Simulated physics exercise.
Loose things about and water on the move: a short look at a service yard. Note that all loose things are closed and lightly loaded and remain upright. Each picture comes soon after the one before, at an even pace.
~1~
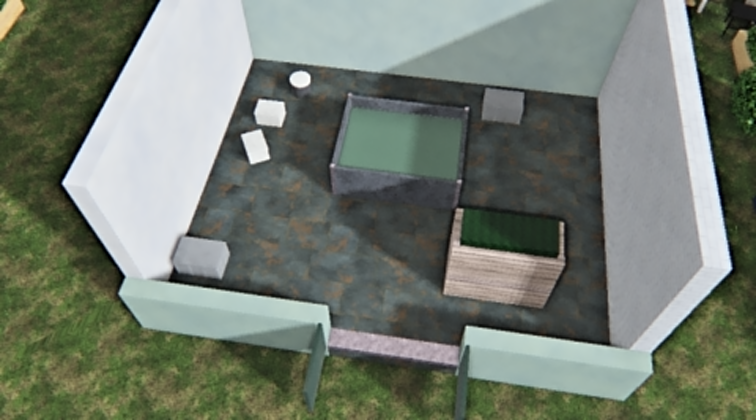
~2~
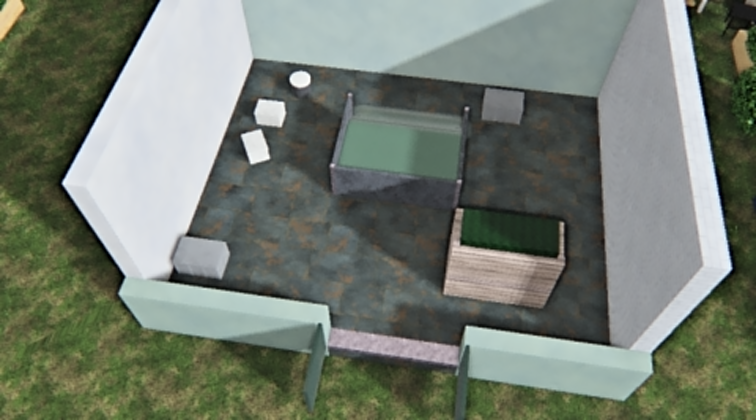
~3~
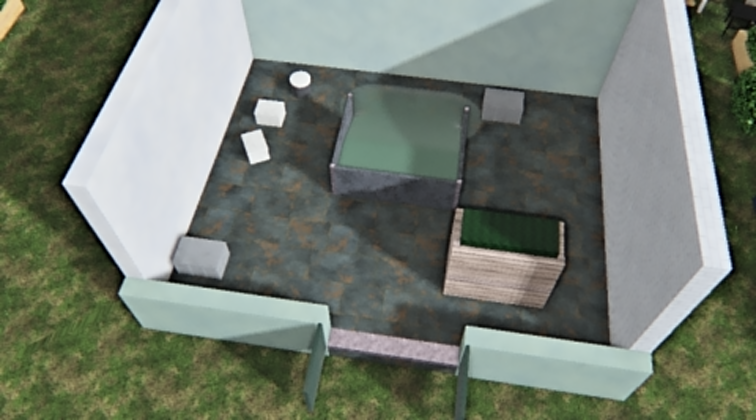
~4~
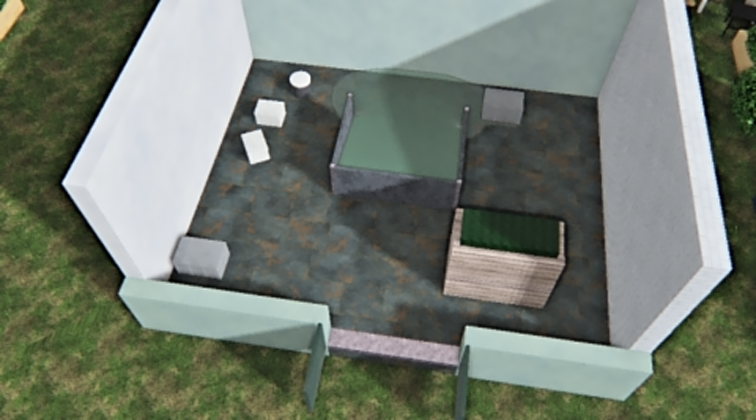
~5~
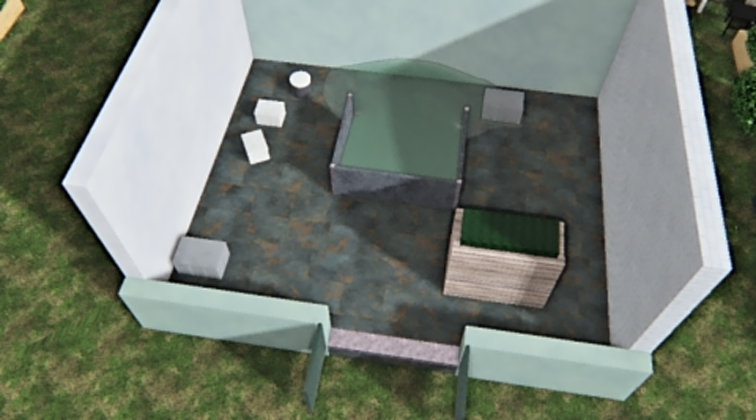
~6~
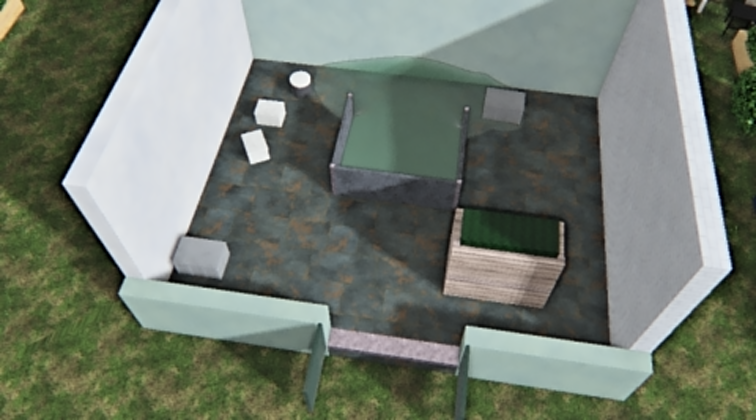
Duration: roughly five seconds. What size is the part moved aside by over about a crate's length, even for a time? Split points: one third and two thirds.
Counting the far movers, it's high - two thirds or more.
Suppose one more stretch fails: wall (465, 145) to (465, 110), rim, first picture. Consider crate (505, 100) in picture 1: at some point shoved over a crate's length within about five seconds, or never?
As I see it, the answer is covers that distance.
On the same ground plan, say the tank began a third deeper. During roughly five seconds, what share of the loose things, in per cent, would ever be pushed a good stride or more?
Share displaced: Approx. 100 percent.
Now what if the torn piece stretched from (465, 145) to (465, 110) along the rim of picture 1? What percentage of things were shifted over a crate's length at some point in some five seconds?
Estimate: Some 20 per cent.
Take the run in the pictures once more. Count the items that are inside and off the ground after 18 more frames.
I get 2.
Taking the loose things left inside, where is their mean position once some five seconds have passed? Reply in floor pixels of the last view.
(331, 271).
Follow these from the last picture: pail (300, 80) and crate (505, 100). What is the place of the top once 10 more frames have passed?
Look around pixels (273, 110) and (586, 137).
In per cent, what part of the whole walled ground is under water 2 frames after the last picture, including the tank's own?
25 %, give or take.
A moment on, 0 of 5 are well off their spots; 0 afloat.
Next, 2 of 5 are well off their spots; 1 afloat.
Later, 4 of 5 are well off their spots; 2 afloat.
In the end, 5 of 5 are well off their spots, and 5 have been at some point; 4 afloat.
